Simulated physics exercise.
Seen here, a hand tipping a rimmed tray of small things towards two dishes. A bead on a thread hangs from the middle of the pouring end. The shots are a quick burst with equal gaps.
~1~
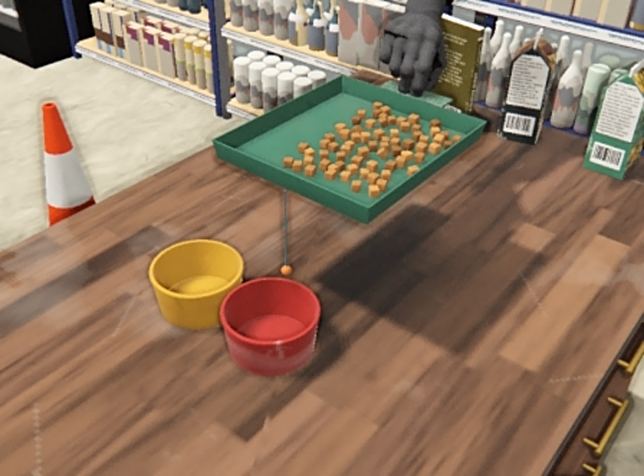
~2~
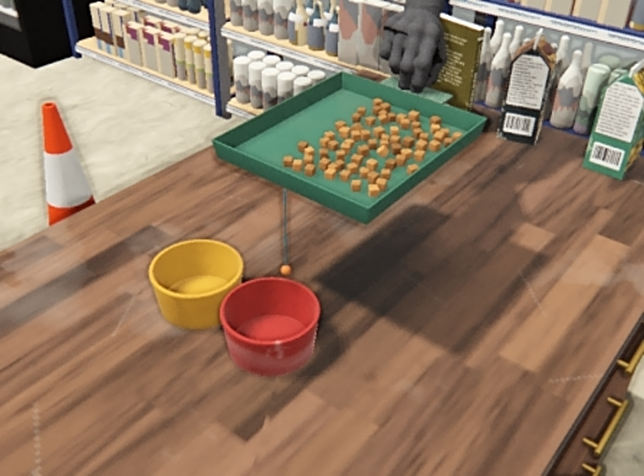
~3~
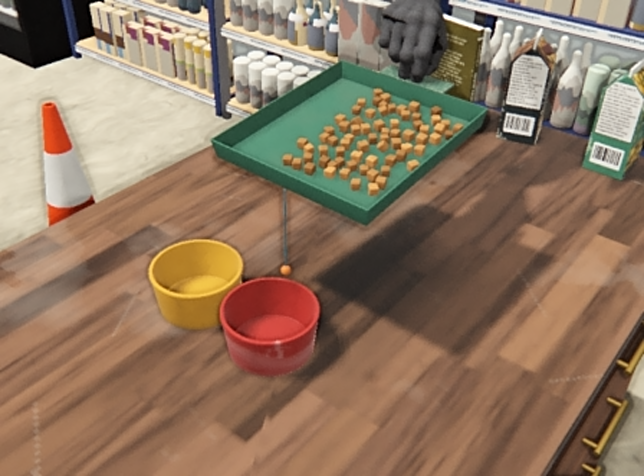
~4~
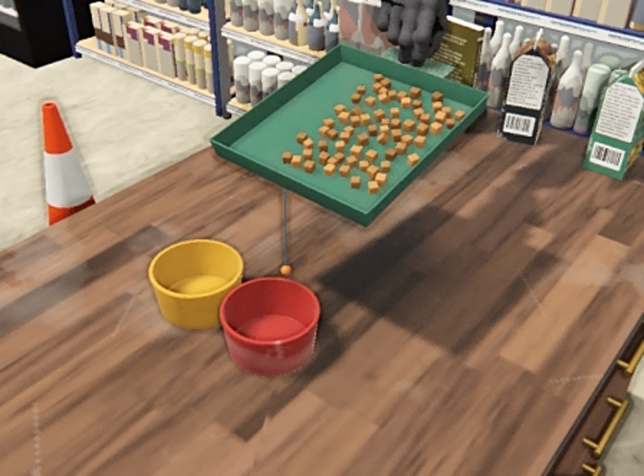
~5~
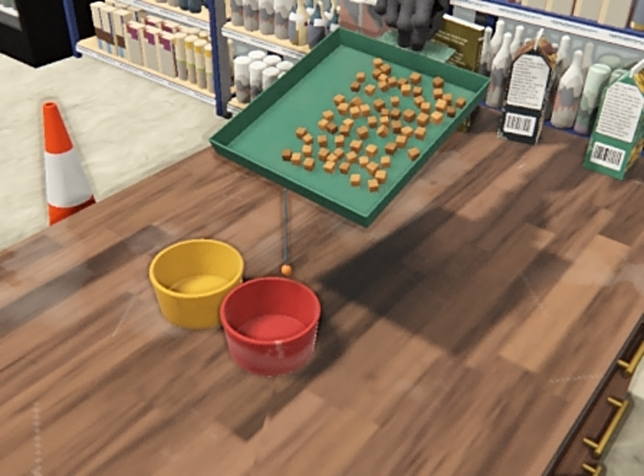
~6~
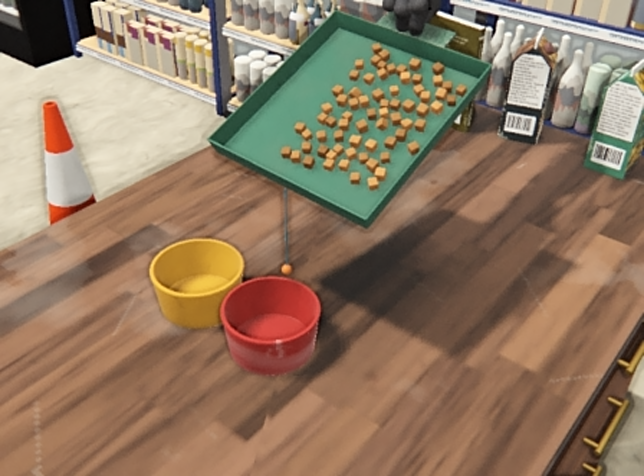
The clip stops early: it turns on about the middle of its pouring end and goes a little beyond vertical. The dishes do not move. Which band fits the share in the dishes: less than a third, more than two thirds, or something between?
In the dishes lies from one third to two thirds of it.
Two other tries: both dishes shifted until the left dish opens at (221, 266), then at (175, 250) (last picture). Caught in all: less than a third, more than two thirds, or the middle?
One: One to two thirds. Two: Under a third.
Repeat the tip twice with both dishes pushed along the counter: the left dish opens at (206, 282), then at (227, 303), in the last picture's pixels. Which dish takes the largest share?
One: The right-hand dish. Two: The dish on the right.
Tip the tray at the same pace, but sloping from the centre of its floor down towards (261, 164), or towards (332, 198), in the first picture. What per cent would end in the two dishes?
First some 50, then 30 per cent.
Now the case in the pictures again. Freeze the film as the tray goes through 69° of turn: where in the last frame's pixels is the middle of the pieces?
Close to (328, 180).
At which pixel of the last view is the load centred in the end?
At about (289, 368).
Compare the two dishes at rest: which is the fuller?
Fuller: The dish on the right.
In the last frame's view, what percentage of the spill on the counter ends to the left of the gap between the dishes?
Near 20 %.
Just after the last frame, tray tipped steeply; almost all on the tray; just a few in the air.
A moment on, tray tipped past a quarter turn; the larger part on the tray; about a tenth in the right dish; about a tenth outside both; just a few in the air.
Further on, tray tipped past a quarter turn; roughly half in the right dish; roughly half outside both.
When it is over, tray tipped past a quarter turn; roughly half in the right dish; not one in the left dish; roughly half outside both.
